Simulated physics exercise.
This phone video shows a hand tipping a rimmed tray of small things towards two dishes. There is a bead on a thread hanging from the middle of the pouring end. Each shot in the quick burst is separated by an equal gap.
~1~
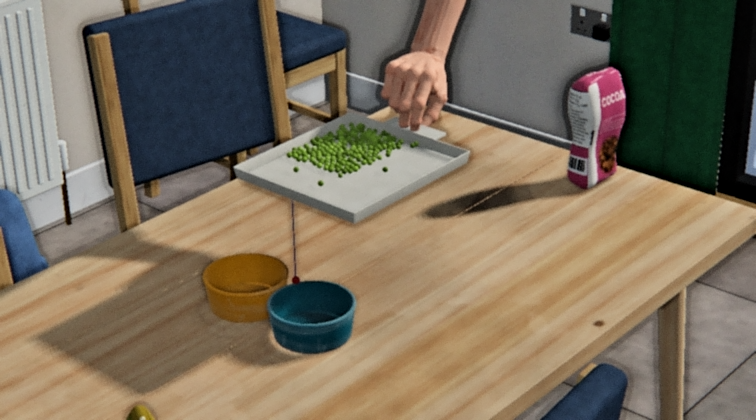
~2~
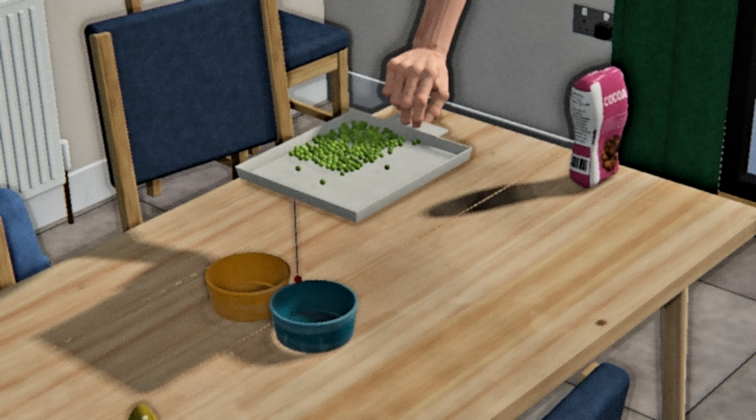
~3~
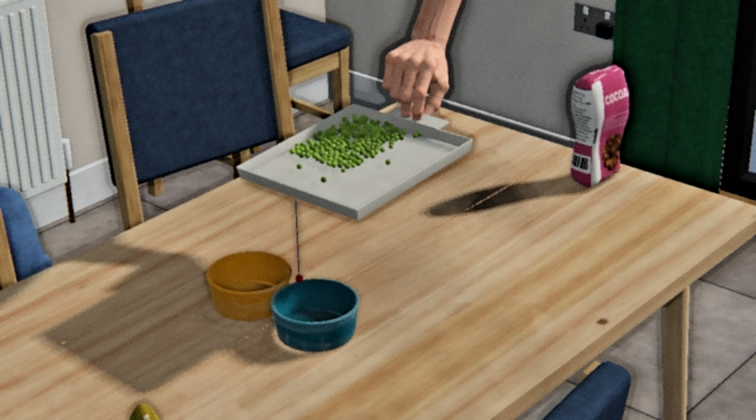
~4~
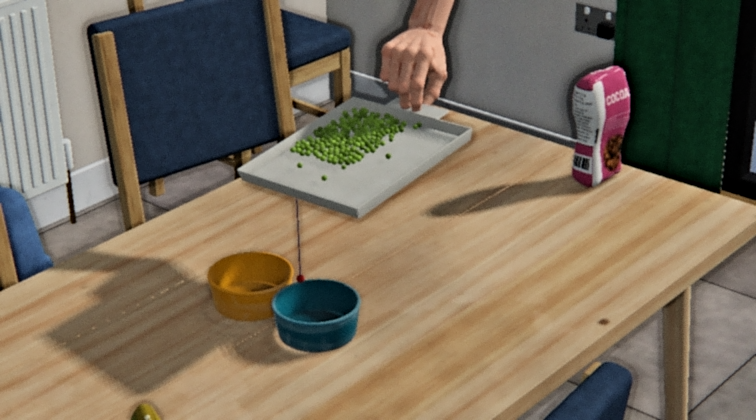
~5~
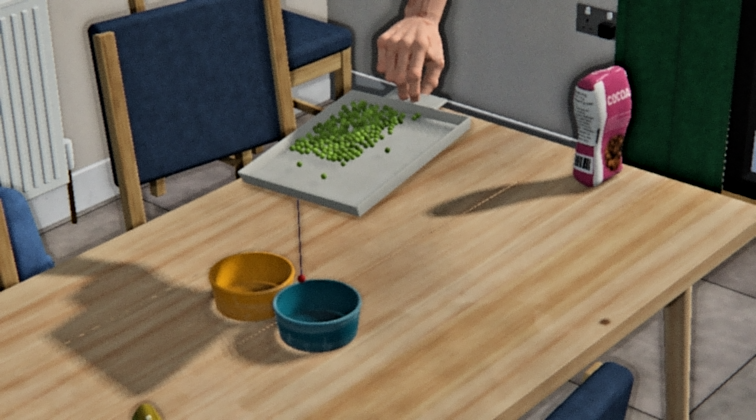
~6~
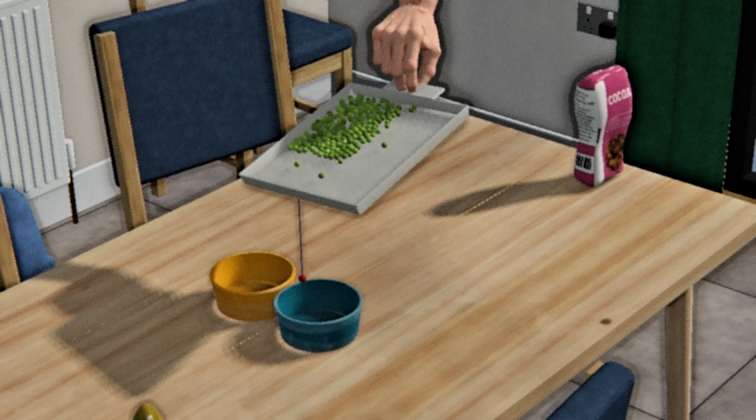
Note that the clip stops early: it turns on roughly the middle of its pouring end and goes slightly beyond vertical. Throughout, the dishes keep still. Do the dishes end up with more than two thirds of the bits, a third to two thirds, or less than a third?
They end up with more than two thirds.
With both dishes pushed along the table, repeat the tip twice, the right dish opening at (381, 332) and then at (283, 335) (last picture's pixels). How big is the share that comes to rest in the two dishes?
Trial 1 around 0 percent, trial 2 around 0 percent.
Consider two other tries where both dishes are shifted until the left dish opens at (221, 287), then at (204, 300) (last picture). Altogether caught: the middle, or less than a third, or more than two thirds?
For the first try it's one to two thirds, and for the second it's under a third.
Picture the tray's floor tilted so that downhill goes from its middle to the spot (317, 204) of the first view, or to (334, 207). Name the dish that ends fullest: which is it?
On the first try it would be the one on the right, and on the second the one on the right.
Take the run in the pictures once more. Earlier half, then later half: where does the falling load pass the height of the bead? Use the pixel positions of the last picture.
Near (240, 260) and later near (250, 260).
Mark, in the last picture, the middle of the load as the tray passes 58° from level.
I'd put the middle close to (270, 173).
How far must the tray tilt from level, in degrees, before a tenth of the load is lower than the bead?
At about 70°.
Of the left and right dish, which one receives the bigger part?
That's the left side.
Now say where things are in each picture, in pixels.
In the first frame, corners of the pouring end at (237, 167) and (354, 212), level; middle of the load at (352, 150), dried peas; left dish at (217, 302); right dish at (283, 332); bead on its thread at (296, 280).
In the second frame, corners of the pouring end at (239, 166) and (356, 210), level; middle of the load at (354, 148).
In the third frame, corners of the pouring end at (240, 167) and (357, 208), tipped barely, lowest at the left corner; middle of the load at (355, 144).
In the fourth frame, corners of the pouring end at (240, 169) and (357, 207), tipped a little, lowest at the left corner; middle of the load at (355, 138).
In the fifth frame, corners of the pouring end at (241, 171) and (357, 205), tipped a little, lowest at the left corner; middle of the load at (354, 133).
In the sixth frame, corners of the pouring end at (242, 173) and (356, 204), tipped clearly, lowest at the left corner; middle of the load at (352, 128); left dish at (224, 300); right dish at (289, 331).
Soon, tray tipped steeply; nearly all on the tray; a small part in the left dish; a stray few in the air.
A while on, tray tipped right over; about a third on the tray; about a third in the left dish; a stray few outside both; about a quarter in the air.
Towards the end, tray tipped past a quarter turn; nearly all in the left dish; a stray few outside both.
Finally, tray tipped past a quarter turn; none in the right dish; nearly all in the left dish; a stray few outside both.
